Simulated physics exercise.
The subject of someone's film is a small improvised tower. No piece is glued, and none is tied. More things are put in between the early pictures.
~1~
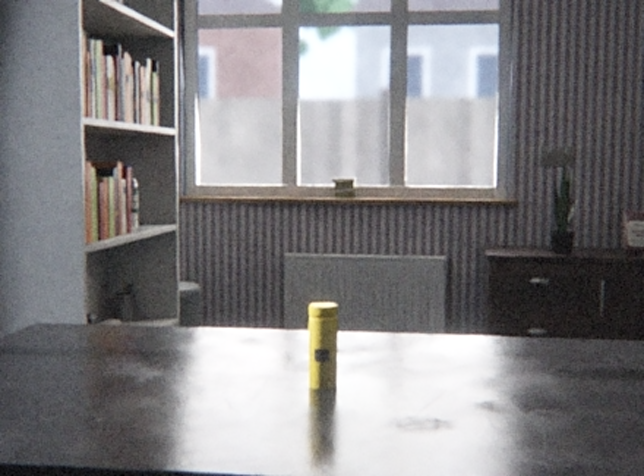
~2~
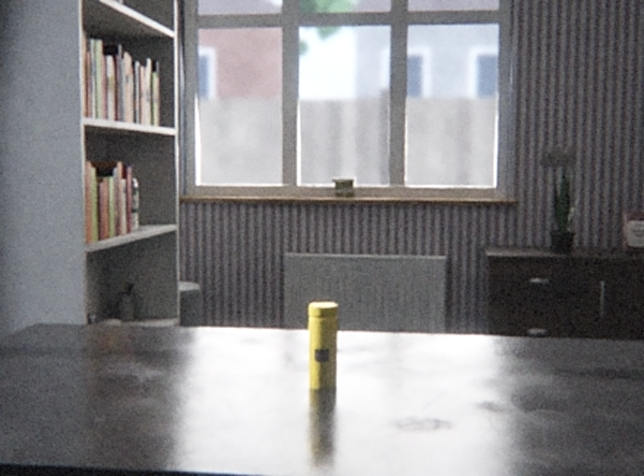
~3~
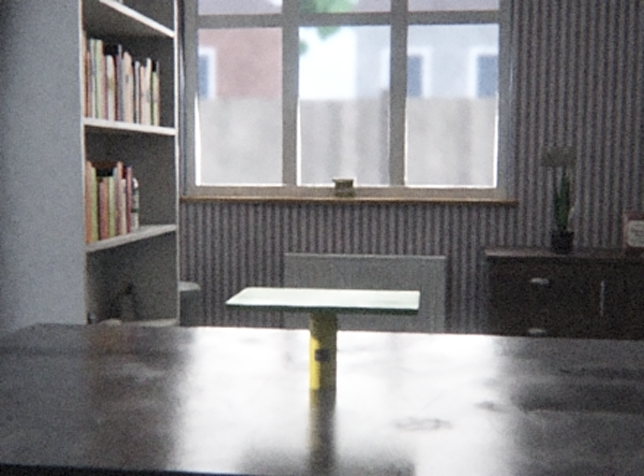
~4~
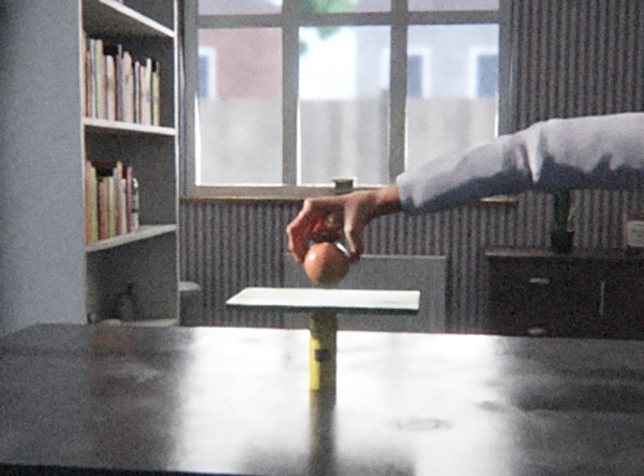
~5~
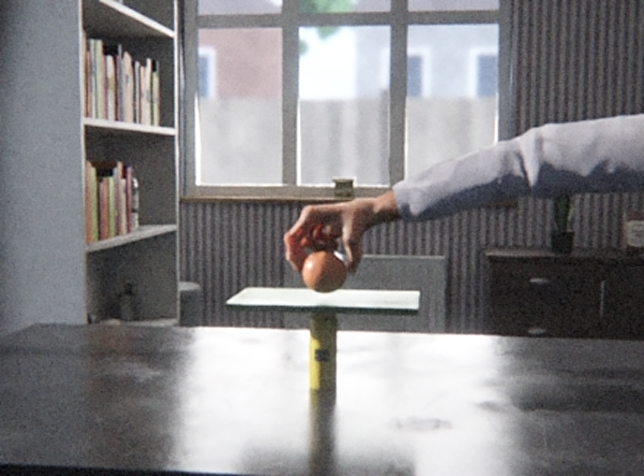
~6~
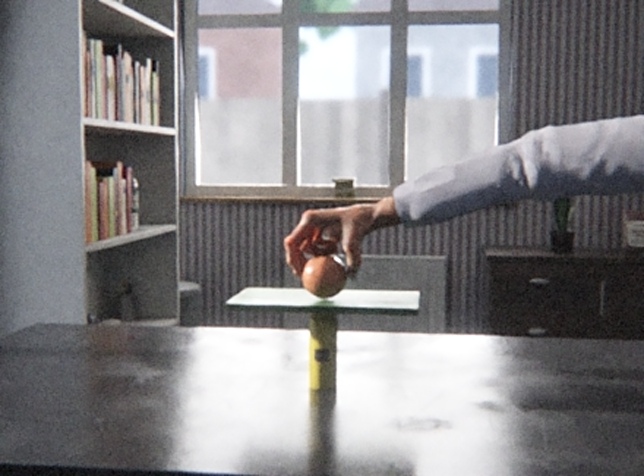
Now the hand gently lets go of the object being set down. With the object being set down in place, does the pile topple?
Carries the load.
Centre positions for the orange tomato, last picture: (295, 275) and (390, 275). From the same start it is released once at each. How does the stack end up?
In the first case it holds; in the second case it gives way.
Then, 0.20 s after the last picture, nothing has stirred.
Then, 0.40 s after the last picture, orange tomato resting near (325, 277).
At rest, all 3 in place. Seen from the same camera at the end, orange tomato near (325, 277). The stack stays up.
